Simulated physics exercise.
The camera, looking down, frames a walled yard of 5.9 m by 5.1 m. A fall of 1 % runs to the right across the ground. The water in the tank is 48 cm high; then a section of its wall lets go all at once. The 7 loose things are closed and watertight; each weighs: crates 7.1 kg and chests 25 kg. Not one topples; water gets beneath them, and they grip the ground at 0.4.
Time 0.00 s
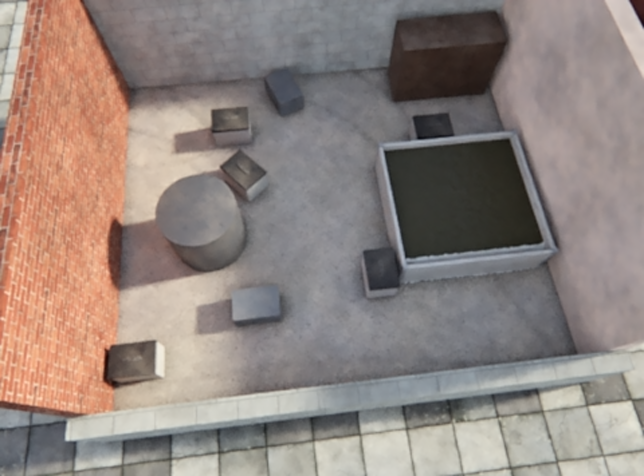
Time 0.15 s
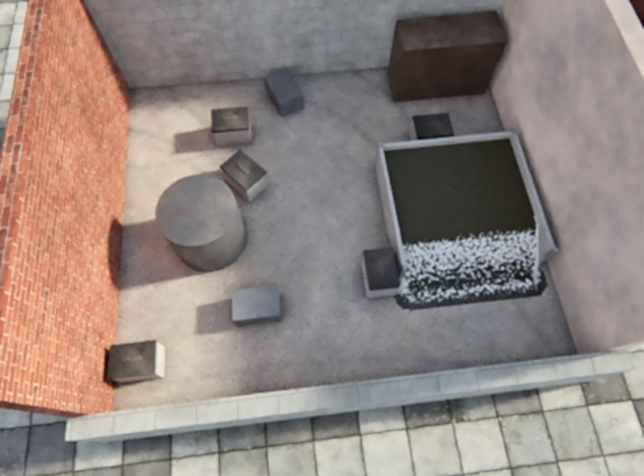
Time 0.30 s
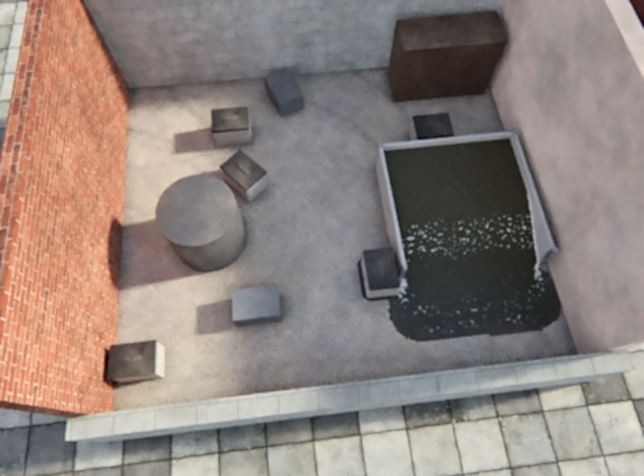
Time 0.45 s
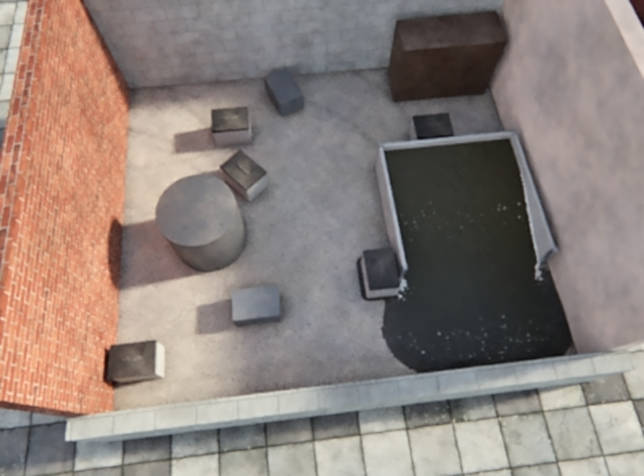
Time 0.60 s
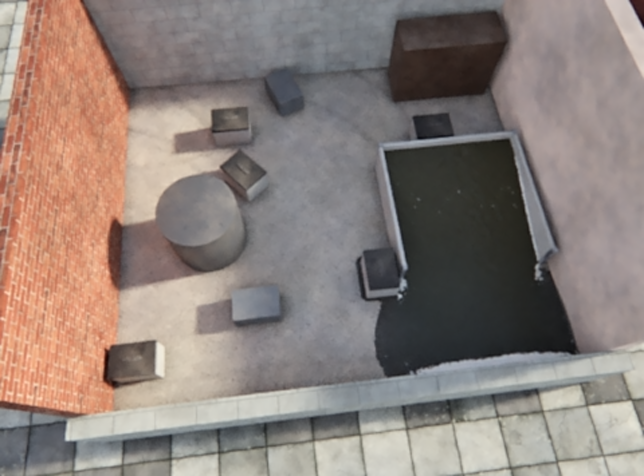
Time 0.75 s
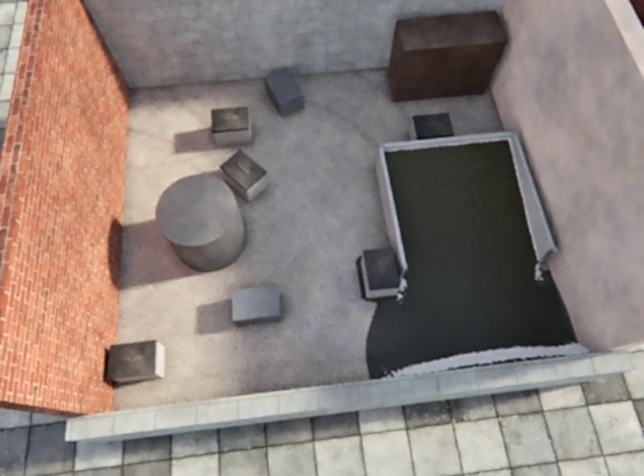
At the start, dark water fills a pale-walled tank on the right side of a walled yard, among scattered blocks and a round drum. The tank's near side opens and water pours out in white flecks, then spreads as a dark sheet to the near wall, while the blocks stay put.
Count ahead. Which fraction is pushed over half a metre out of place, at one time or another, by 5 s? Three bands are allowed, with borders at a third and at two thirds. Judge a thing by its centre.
That would be less than a third of them.
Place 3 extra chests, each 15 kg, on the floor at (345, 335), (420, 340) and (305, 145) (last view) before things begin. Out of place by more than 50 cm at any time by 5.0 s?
Result, one by one: Exceeded, exceeded and not exceeded.
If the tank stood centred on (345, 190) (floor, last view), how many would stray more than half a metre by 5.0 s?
3.
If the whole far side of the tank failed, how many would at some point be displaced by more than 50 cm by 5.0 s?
3.
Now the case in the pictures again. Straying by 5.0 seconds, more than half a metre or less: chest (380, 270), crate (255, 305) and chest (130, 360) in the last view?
First falling below it, second exceeding it, third exceeding it.
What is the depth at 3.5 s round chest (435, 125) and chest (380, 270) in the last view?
Roughly 0 and 5 cm.
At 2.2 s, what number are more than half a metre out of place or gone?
The number comes to 0.
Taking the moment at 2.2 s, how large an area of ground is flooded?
Somewhere around 10.5 m2, roughly.
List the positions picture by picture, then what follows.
The first frame shows a crate at (256, 303), on the bottom; a chest at (433, 125), on the bottom; 3.3 m2 under water; 0 of 7 have shifted.
The second frame shows a crate at (256, 303) rests on the ground; a chest at (433, 125), on the bottom; 4.2 m2 under water; 0 of 7 have shifted.
The third frame shows a crate at (256, 303) rests on the ground; a chest at (433, 125) rests on the ground; water covers 5.1 m2; 0 of 7 have shifted.
The fourth frame shows a crate at (256, 303) rests on the ground; a chest at (433, 125) rests on the ground; water covers 6.2 m2; 0 of 7 have shifted.
The fifth frame shows a crate at (256, 303) rests on the ground; a chest at (433, 125), on the bottom; 6.6 m2 under water; 0 of 7 have shifted.
The sixth frame shows a crate at (256, 303), on the bottom; a chest at (433, 125), on the bottom; 6.7 m2 under water; 0 of 7 have shifted.
After 1.1 s 0 of 7 are over 50 cm from their spots; 0 afloat.
After 2.2 s 0 of 7 are over 50 cm from their spots; 0 afloat.
After 3.5 s 1 of 7 are over 50 cm from their spots; 2 afloat.
After 5.0 s 2 of 7 are over 50 cm from their spots, and 2 have been at some point; 2 afloat.
